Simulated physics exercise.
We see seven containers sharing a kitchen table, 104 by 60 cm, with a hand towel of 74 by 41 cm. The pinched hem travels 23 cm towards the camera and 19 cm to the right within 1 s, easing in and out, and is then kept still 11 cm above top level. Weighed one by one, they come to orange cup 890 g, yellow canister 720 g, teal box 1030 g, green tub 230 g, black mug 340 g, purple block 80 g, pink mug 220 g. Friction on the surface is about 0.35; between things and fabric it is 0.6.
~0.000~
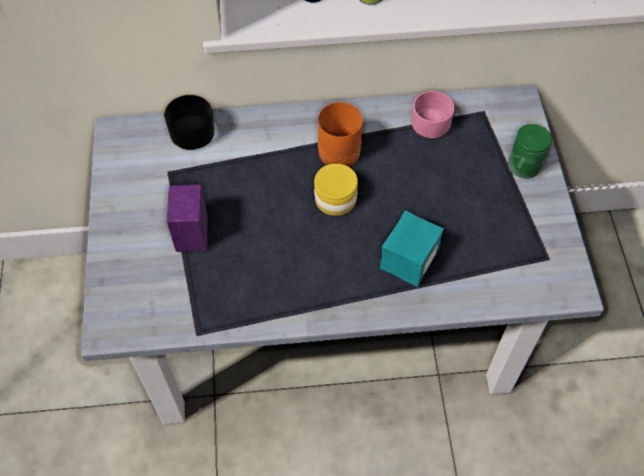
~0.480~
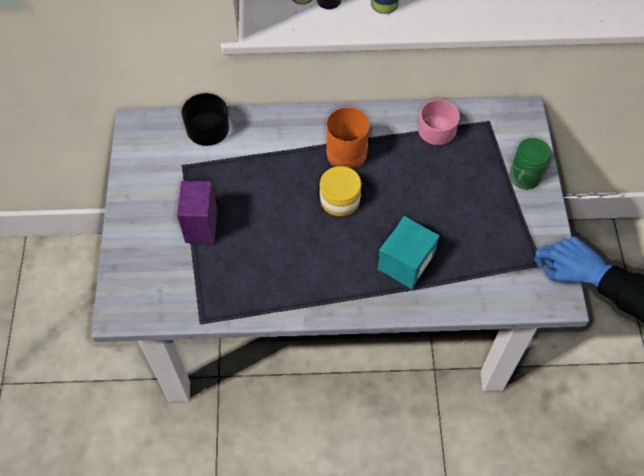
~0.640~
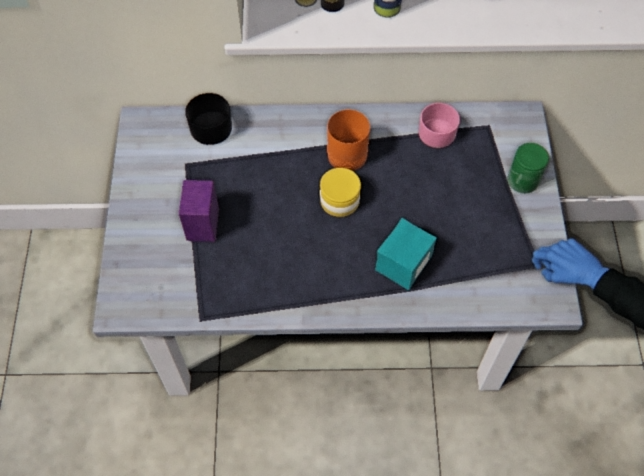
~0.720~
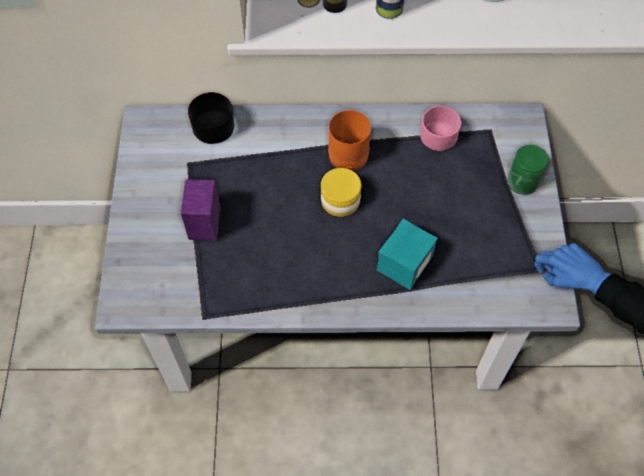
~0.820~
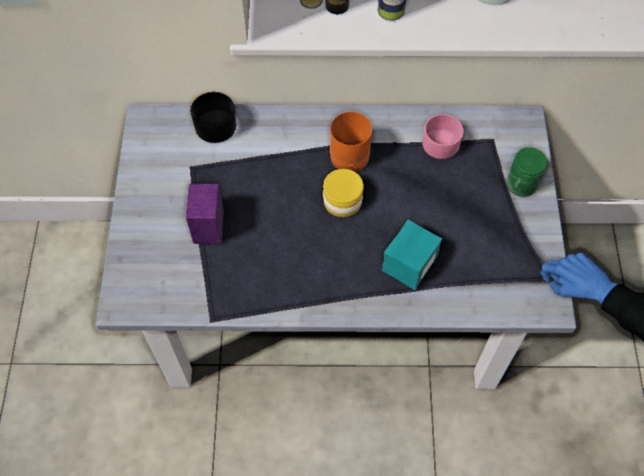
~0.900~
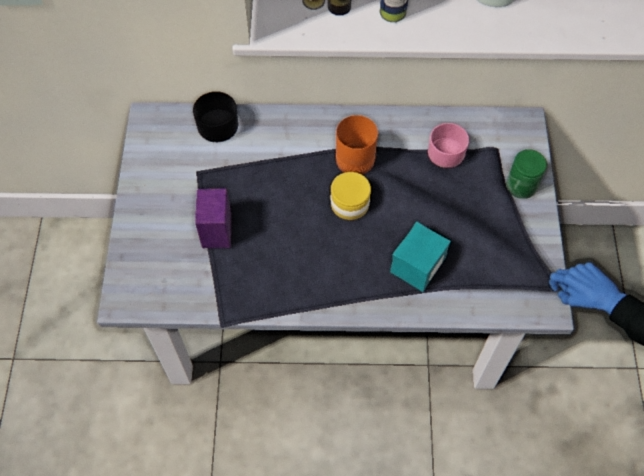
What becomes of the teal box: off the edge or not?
Outcome: Off it.
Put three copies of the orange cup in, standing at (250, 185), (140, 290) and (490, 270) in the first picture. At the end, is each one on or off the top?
Taking them one by one: Is left on top, then is left on top, then is lost.
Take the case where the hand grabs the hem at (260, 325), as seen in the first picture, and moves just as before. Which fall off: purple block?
Then the purple block leaves the top.
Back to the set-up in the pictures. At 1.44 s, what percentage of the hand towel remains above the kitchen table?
Share within the edges: Approx. 65 %.
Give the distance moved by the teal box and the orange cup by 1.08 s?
The teal box is 10 cm out, the orange cup 10 cm.
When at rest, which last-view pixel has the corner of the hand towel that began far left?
It settles at roughly (299, 229).
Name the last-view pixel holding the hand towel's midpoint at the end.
The middle ends up near pixel (473, 291).
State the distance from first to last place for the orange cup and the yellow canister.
Orange cup: 35 cm; yellow canister: 35 cm.
After 1.1 s, 95 % of the hand towel is still over the top; teal box 11 cm off its start, pink mug 14 cm off its start, purple block 11 cm off its start.
After 1.3 s, 85 % of the hand towel is still over the top; teal box 21 cm off its start, pink mug 24 cm off its start, orange cup 21 cm off its start.
After 1.4 s, 65 % of the hand towel is still over the top; teal box 29 cm off its start at (509, 339), pink mug 32 cm off its start at (548, 204), orange cup 29 cm off its start at (460, 191).
After 1.6 s, 60 % of the hand towel is still over the top; teal box over the edge, pink mug 36 cm off its start, purple block 34 cm off its start.
After 3.2 s, 55 % of the hand towel is still over the top; teal box over the edge, pink mug over the edge, purple block 34 cm off its start at (325, 279), orange cup 34 cm off its start at (475, 205).
